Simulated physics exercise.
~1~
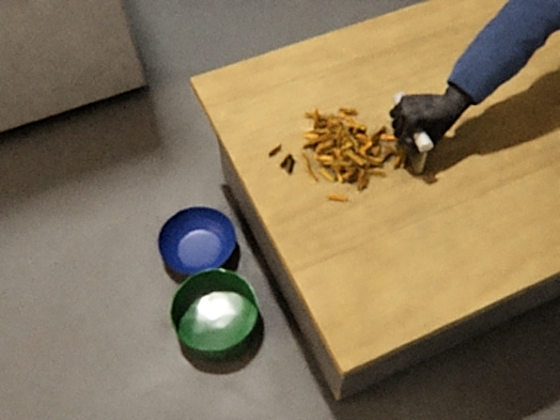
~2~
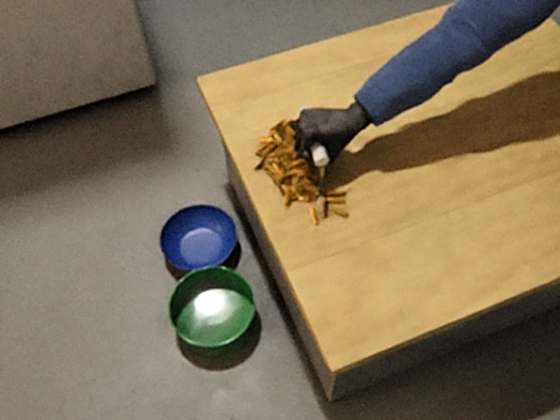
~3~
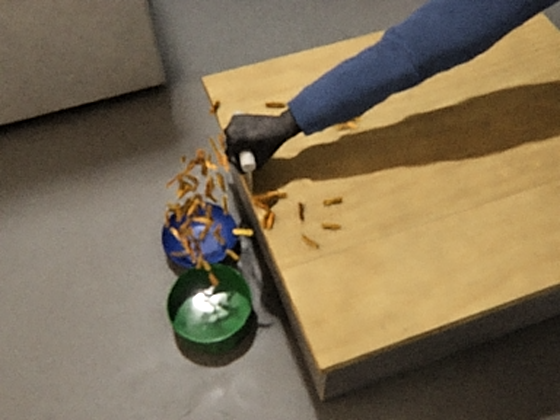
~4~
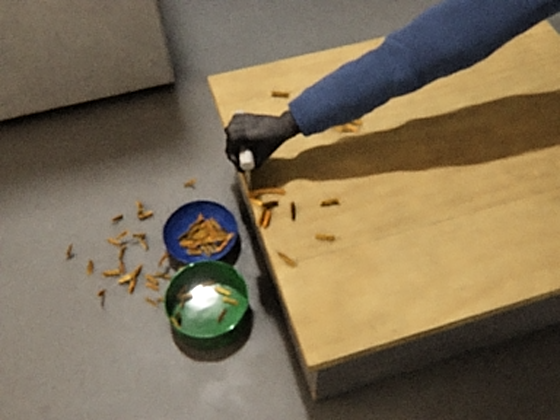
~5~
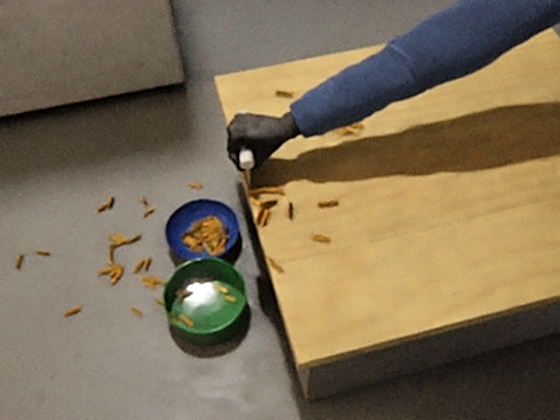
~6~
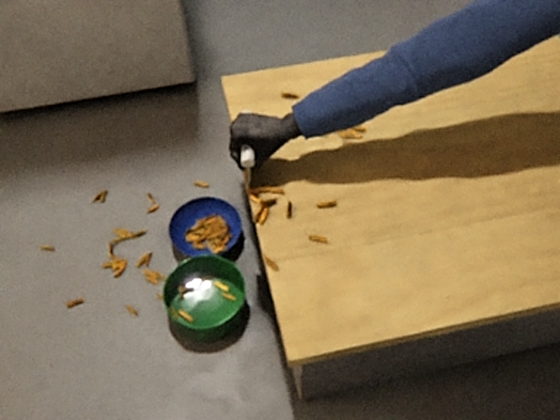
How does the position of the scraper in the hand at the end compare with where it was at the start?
It starts further in on the wooden tabletop, beside the pile of pasta, and ends further left, at the table's left edge near the bowls.
